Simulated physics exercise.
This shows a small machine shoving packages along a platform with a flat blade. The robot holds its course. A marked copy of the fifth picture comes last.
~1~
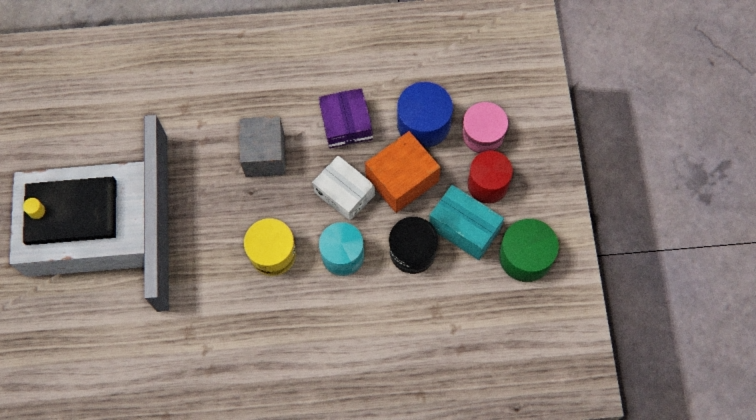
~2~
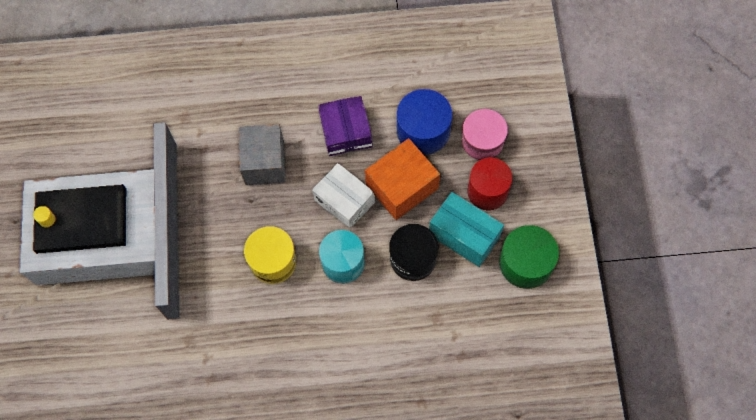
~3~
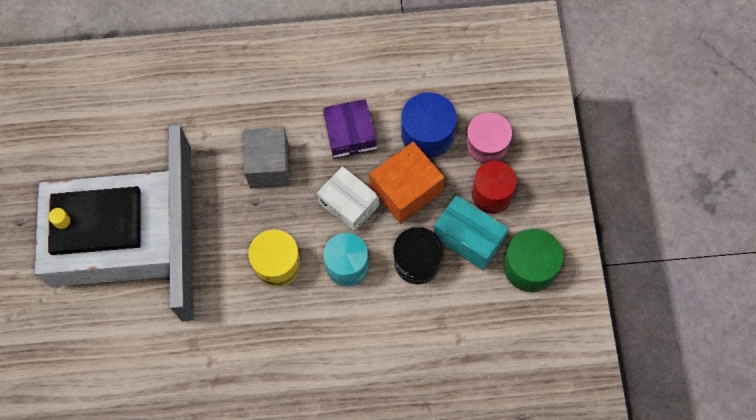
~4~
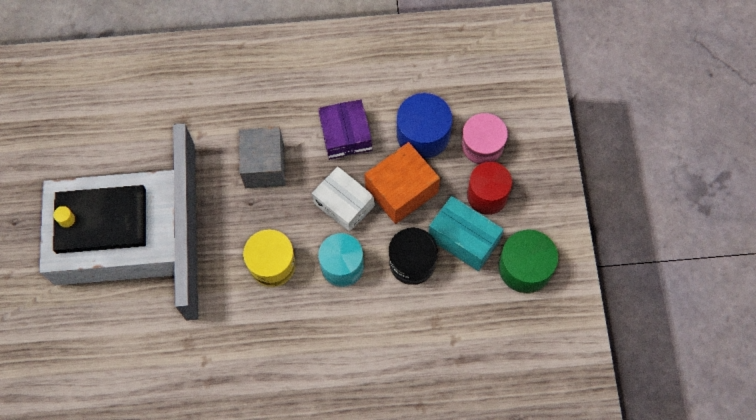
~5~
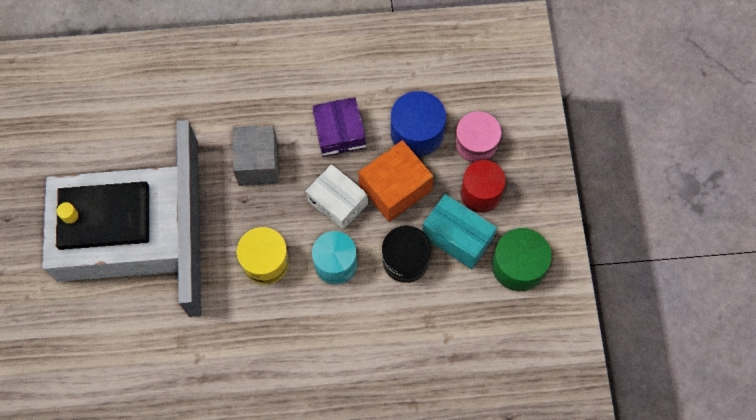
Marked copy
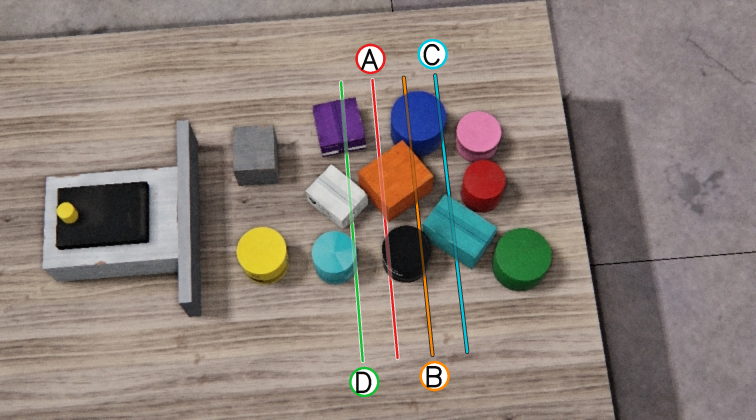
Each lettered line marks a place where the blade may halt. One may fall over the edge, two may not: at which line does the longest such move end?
At C, and not beyond.
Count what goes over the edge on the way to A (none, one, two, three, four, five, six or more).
In all, none.
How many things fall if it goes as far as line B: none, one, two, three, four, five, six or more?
The count is none.
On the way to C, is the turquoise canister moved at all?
Yes.
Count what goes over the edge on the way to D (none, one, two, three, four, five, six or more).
The count is none.
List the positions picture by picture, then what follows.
The first frame shows black pail (414, 246); grey crate (262, 147); pink pail (484, 128).
The second frame shows robot (87, 217); blue canister (424, 122).
The third frame shows robot (101, 219); red canister (494, 187).
The fourth frame shows robot (107, 218); orange crate (402, 183).
The fifth frame shows robot (110, 214); turquoise box (459, 232); turquoise canister (335, 258); white parcel (337, 198).
On the marked copy, A at (384, 212); B at (417, 209); C at (450, 206); D at (351, 214).
Taking C. A third of the way, robot (207, 206); purple parcel (348, 126); grey crate (307, 151).
Two thirds of the way, robot (303, 199); pink pail (525, 147); red canister (501, 183).
When it is over, robot (374, 193); red canister (570, 184); pink pail (560, 147); none fallen.
As for the rest, A is within the limit but short; B is within the limit but short; D is within the limit but short.
